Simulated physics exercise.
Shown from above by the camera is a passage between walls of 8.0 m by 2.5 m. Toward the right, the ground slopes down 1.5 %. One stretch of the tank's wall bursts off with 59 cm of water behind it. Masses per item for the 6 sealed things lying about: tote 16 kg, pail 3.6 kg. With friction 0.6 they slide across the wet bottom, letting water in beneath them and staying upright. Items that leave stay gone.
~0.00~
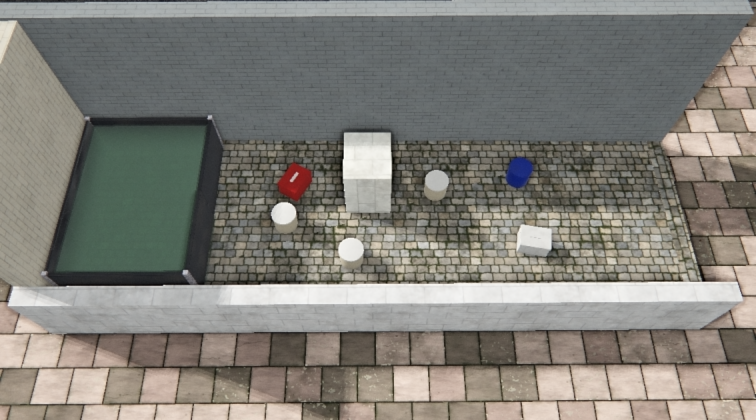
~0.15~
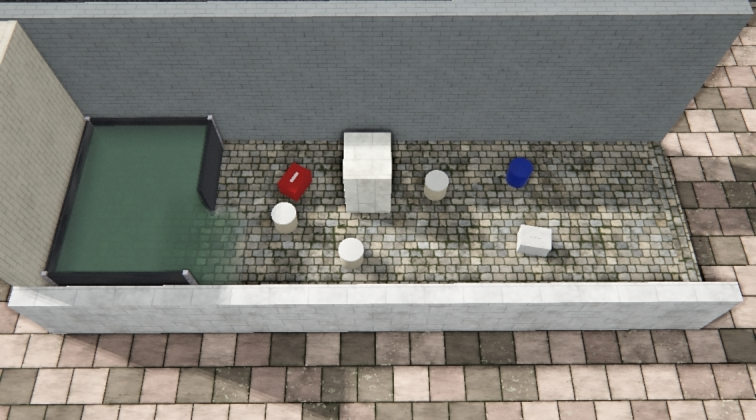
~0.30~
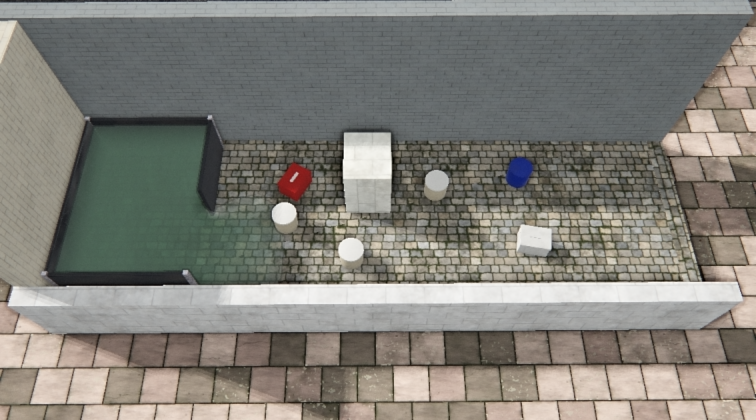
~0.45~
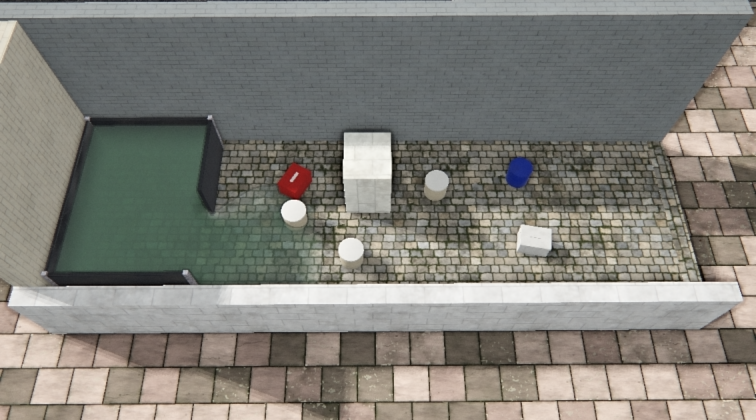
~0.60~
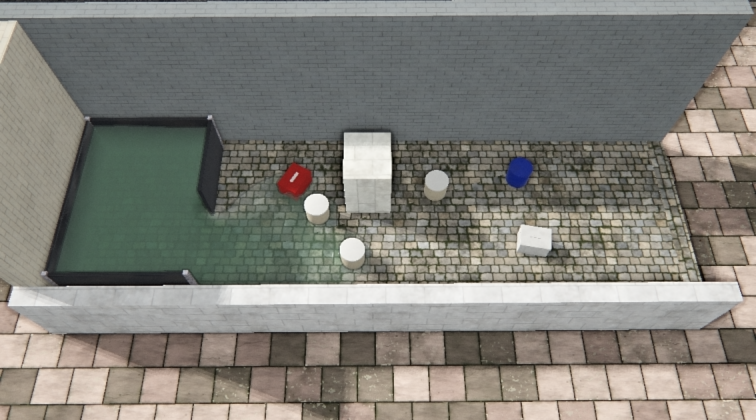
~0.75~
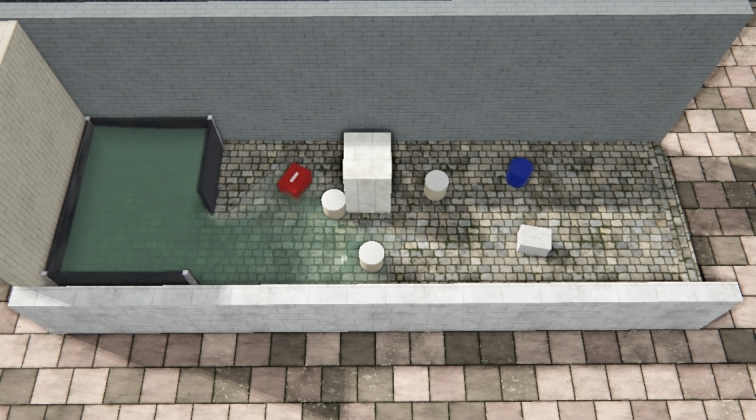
A cobbled passage between a tall grey wall and a low white one is seen from directly above by a still camera. A dark-framed tank of green water fills the left end, with a red tote, a white block, three pale cylinders, a blue pail and a small white box rightward. Part of the tank's right side opens, water spreads rightward, and the left cylinder, then the lower one, shifts right.
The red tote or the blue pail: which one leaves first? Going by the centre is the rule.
The blue one.
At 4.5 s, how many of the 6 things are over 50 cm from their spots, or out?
Count: 5.
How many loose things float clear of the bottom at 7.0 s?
Total: 1.
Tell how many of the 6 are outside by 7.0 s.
The number is 3.
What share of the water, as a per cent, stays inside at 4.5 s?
70 % or so.
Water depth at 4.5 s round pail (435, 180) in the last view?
Depth: Near 4 cm.
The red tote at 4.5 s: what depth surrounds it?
Close to 3 centimetres.
After 2.0 s the red tote is near (294, 177), 0.0 m from its start, aground; the blue pail is near (521, 167), 0.0 m from its start, aground; 0 of 6 are out; 0 afloat.
After 4.5 s the red tote is near (294, 177), 0.0 m from its start, aground; the blue pail has gone out (at 4.0 s); 3 of 6 are out; 2 afloat.
After 7.0 s the red tote is near (294, 177), 0.0 m from its start, aground; the blue pail has gone out (at 4.0 s); 3 of 6 are out; 1 afloat.
After 10.0 s the red tote is near (294, 177), 0.0 m from its start, aground; the blue pail has gone out (at 4.0 s); 4 of 6 are out; 0 afloat.
